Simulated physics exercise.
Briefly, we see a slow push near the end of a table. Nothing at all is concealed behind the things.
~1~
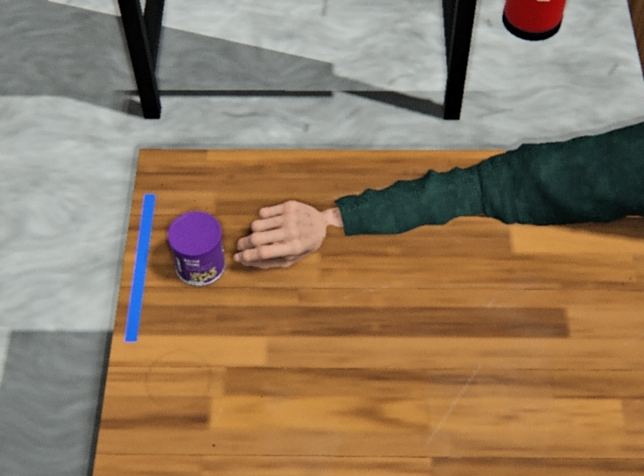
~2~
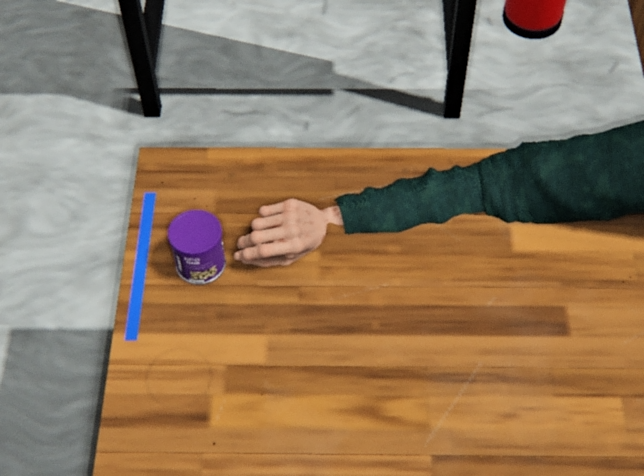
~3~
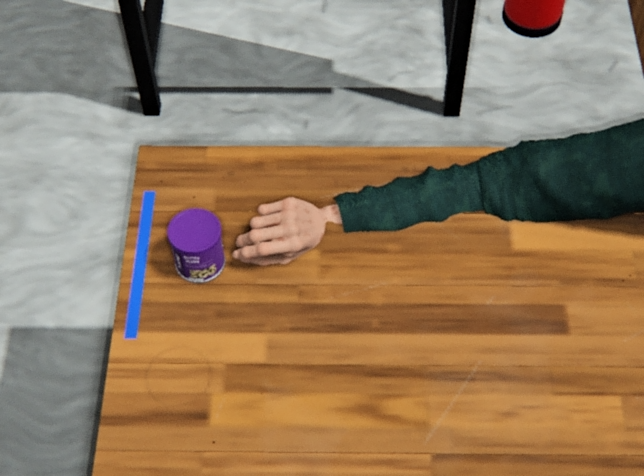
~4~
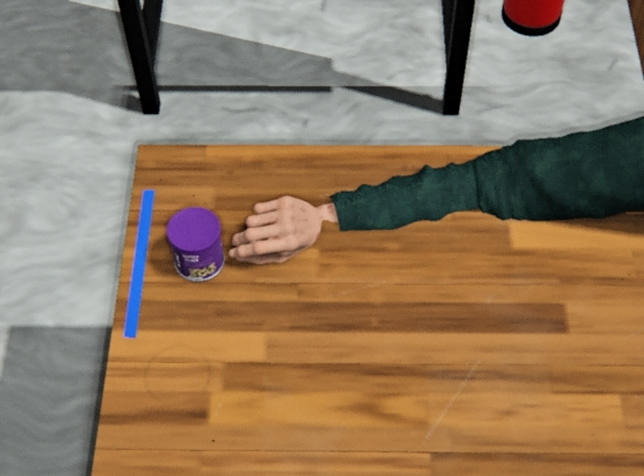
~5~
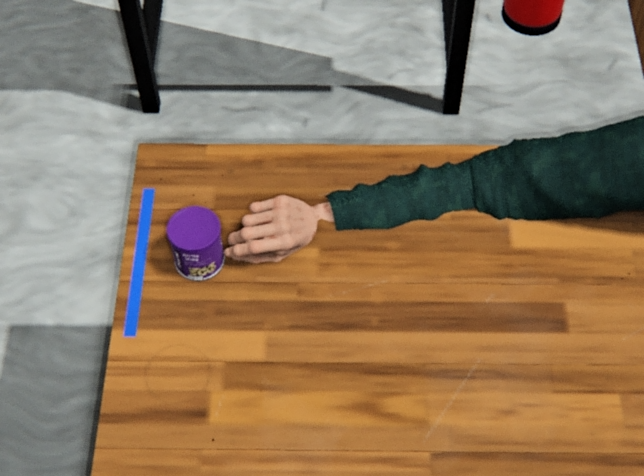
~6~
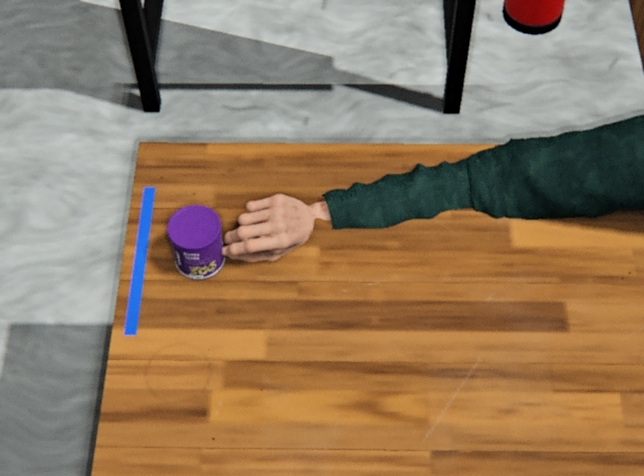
A purple tin stands near the left end of a wooden table, seen from above at an angle, with a grey marbled floor around it. A blue strip lies left of the tin, a hand in a dark green sleeve reaches in from the right, and black legs and a red object stand beyond. The hand creeps slightly left toward the tin, which barely shifts, if at all.
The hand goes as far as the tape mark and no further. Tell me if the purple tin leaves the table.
In this case the purple tin leaves the tabletop.
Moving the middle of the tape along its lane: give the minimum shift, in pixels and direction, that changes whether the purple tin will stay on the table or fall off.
Shift needed: Around 12 pixels, direction right.
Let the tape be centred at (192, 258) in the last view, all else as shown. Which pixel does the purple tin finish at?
It comes to a stop at (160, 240).
Then, 1.82 s on from there, purple tin turned 10° from its first pose near (102, 243).
Then, 2.10 s on from there, purple tin on its way down near (82, 311).
Then, 2.34 s on from there, purple tin at the bottom near (88, 456).
In the end, the purple tin falls off the table.
